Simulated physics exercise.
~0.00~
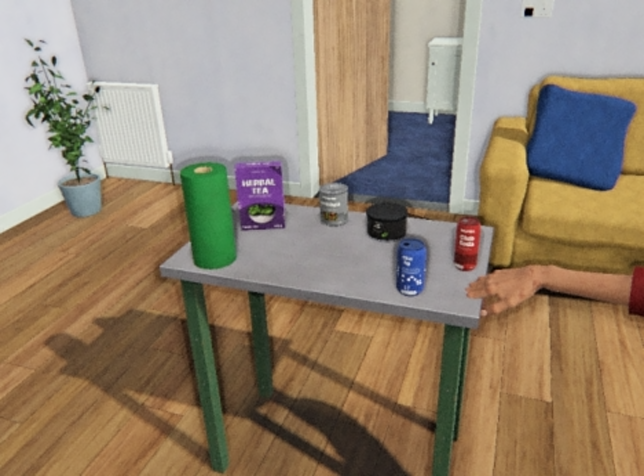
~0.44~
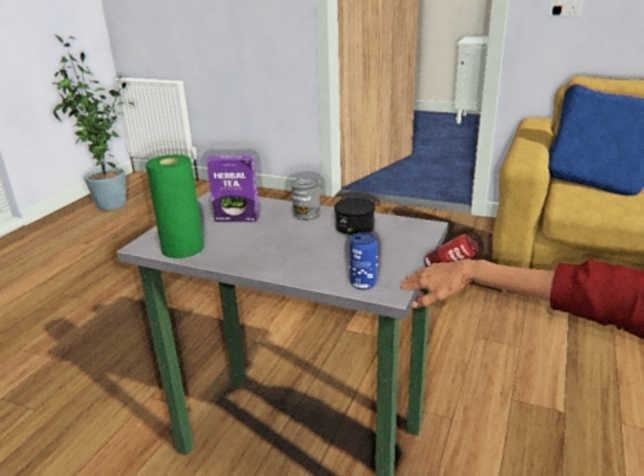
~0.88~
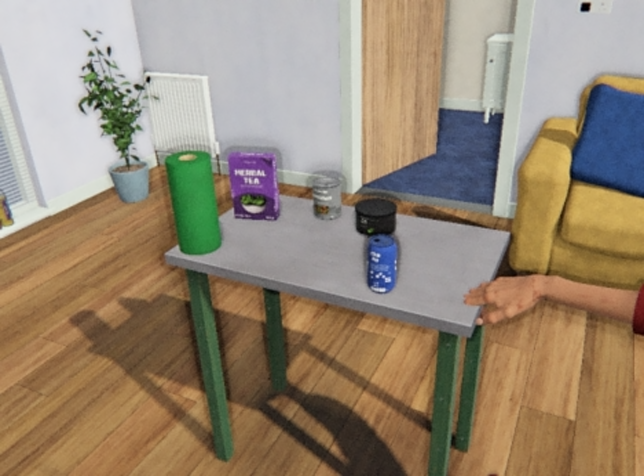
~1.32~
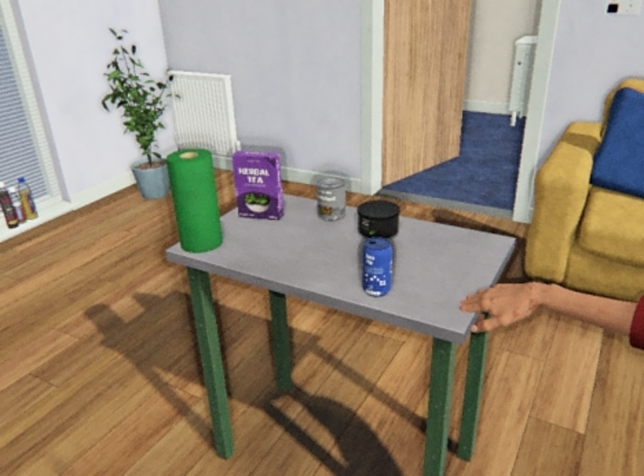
Small table jerking left then back right beside a reaching hand, the red can tipping off its edge, other items staying on.
